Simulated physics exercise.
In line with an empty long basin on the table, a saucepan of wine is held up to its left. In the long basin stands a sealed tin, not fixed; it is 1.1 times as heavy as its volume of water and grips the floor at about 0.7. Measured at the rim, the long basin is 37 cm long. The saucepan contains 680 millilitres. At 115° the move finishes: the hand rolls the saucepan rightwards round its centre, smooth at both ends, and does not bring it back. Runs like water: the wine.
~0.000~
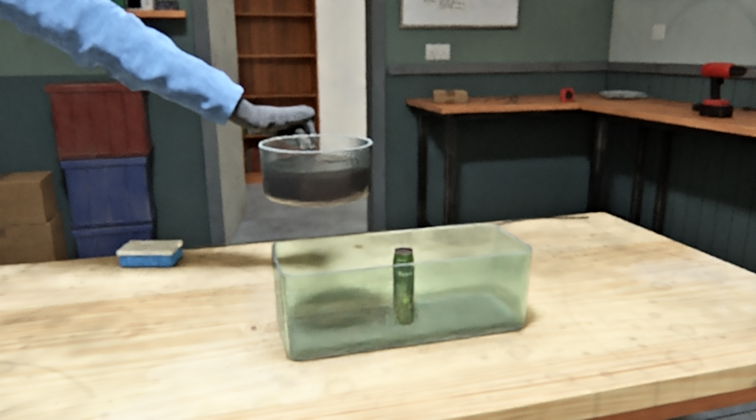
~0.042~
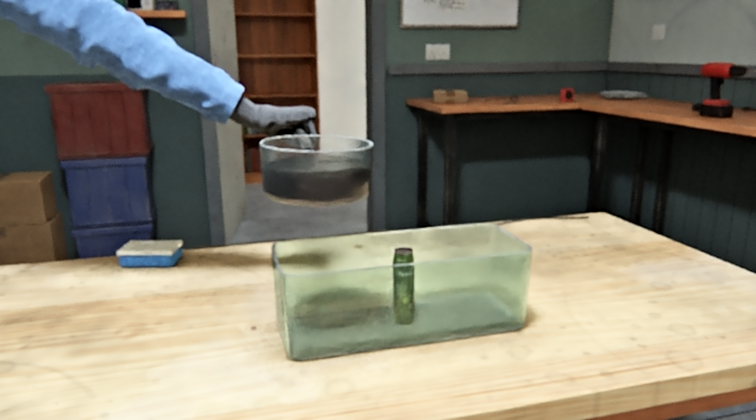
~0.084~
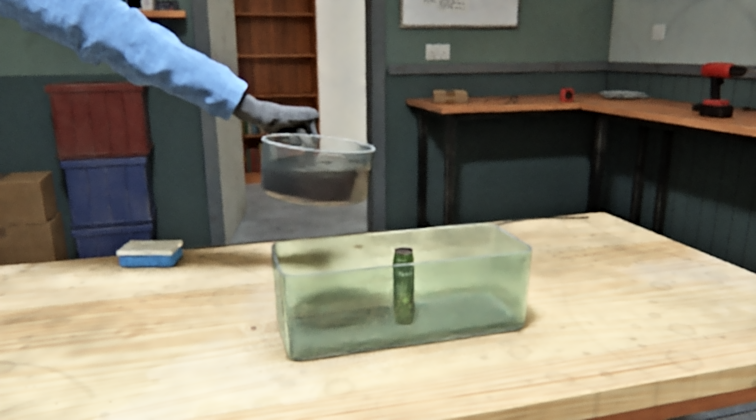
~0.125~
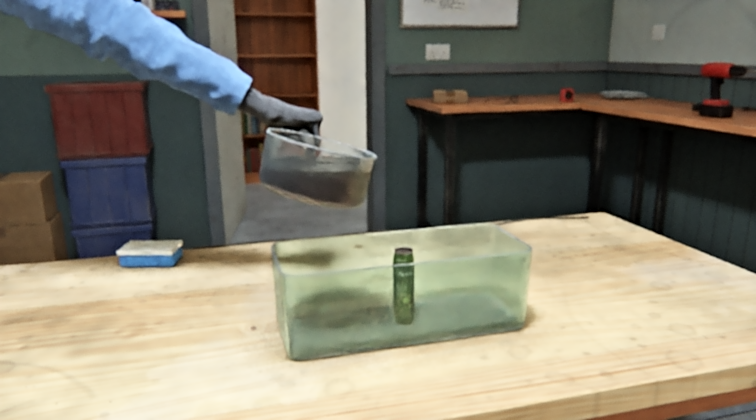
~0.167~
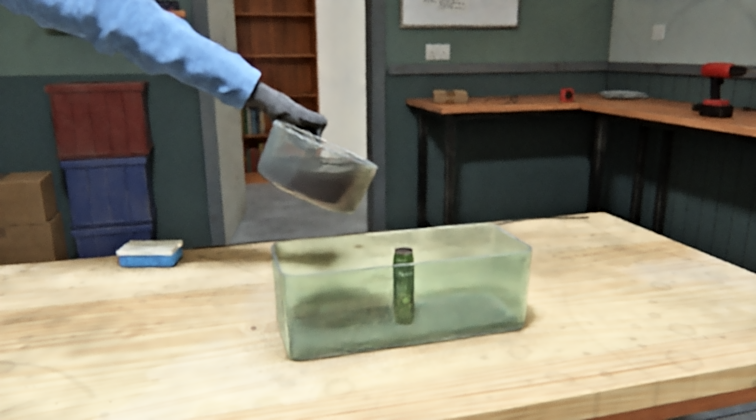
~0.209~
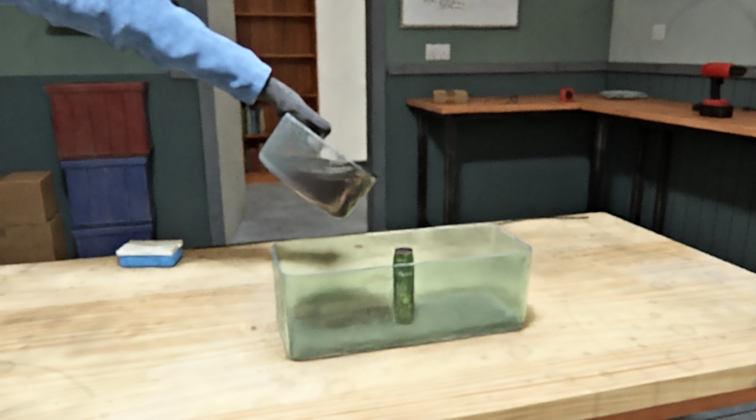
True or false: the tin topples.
True.
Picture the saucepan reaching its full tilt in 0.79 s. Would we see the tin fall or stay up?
In that case the tin does not tip.
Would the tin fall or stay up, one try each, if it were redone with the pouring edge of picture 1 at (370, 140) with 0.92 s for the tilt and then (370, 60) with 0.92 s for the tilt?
The tin stays vertical the first time and stays vertical the second time.
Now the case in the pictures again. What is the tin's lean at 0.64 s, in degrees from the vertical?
It tilts roughly 10° from upright.
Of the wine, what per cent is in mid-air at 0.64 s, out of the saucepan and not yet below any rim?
Close to 4 in every hundred parts.
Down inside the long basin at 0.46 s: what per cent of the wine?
Close to 48 in a hundred.
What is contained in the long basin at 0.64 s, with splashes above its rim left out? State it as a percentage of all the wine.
About 94 %.
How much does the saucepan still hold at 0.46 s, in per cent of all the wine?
About 14 per cent.
By 0.46 s the tilt is 109° and 15 per cent is still to pour; the tin stands where it began.
By 0.64 s the tilt is 115° and 2 per cent is still to pour; the tin leans 9°.
By 0.82 s the tilt is 115° and 0 per cent is still to pour; the tin leans 39°.
By 1.03 s the tilt is 115° and 0 per cent is still to pour; the tin lies on its side.
At rest the tin lies on its side.
